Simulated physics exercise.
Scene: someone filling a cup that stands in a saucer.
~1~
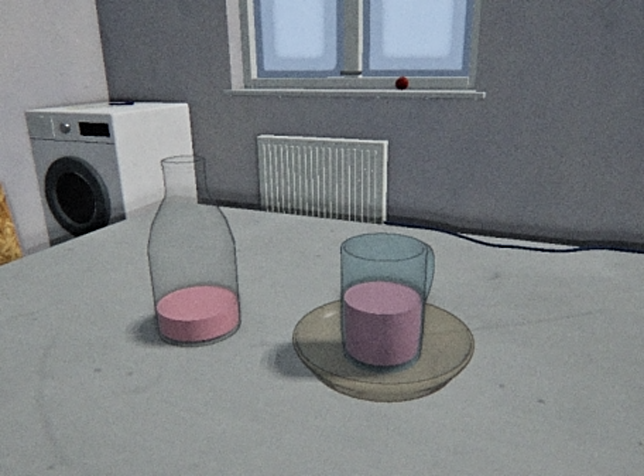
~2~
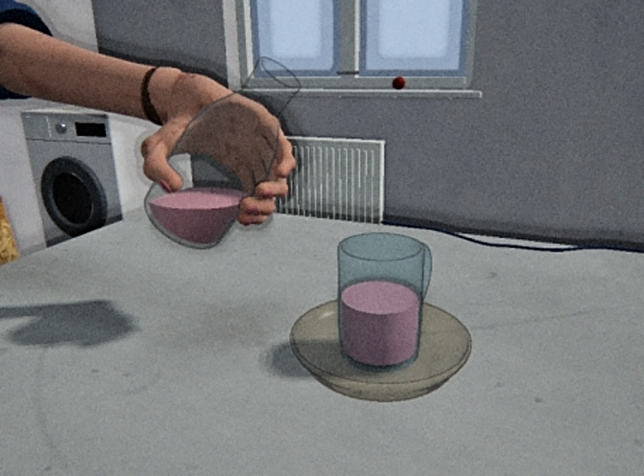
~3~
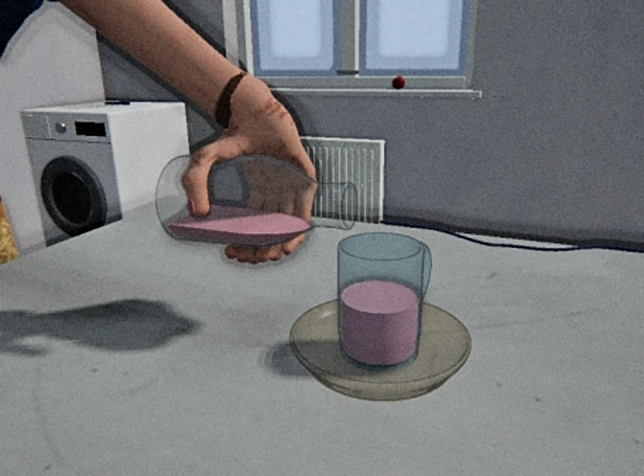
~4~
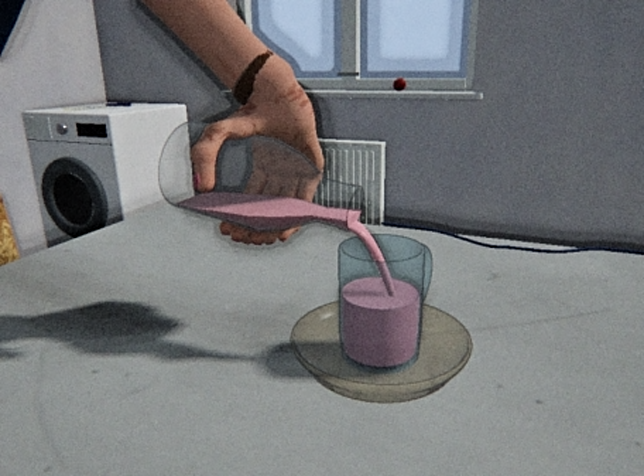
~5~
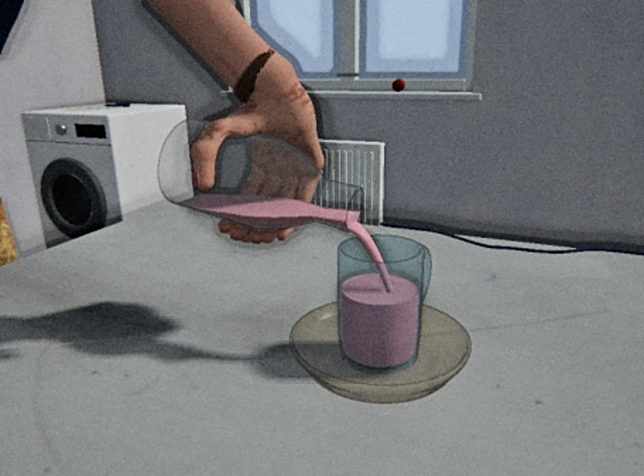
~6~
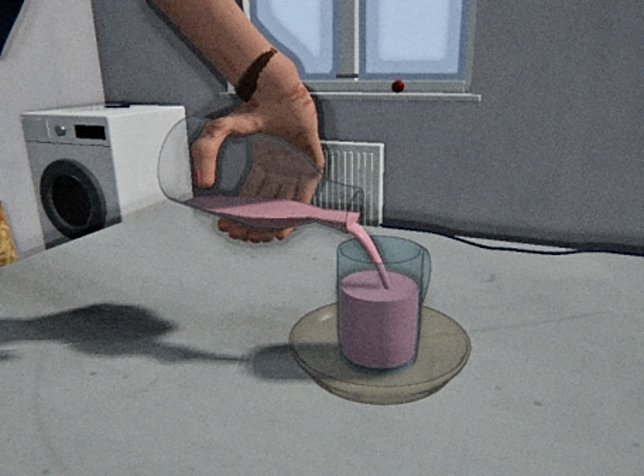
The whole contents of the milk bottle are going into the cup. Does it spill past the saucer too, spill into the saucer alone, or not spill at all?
Nothing overflows.
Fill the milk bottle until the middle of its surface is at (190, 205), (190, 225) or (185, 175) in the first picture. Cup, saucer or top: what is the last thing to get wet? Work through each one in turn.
As listed: Past the saucer, floods the top, on to the top.
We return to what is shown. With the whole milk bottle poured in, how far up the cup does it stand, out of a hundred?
Level in cup: Near 80 per cent.
Shortly, the cup is about three quarters full; the saucer is dry.
At the finish, the cup is about three quarters full; the saucer is dry.
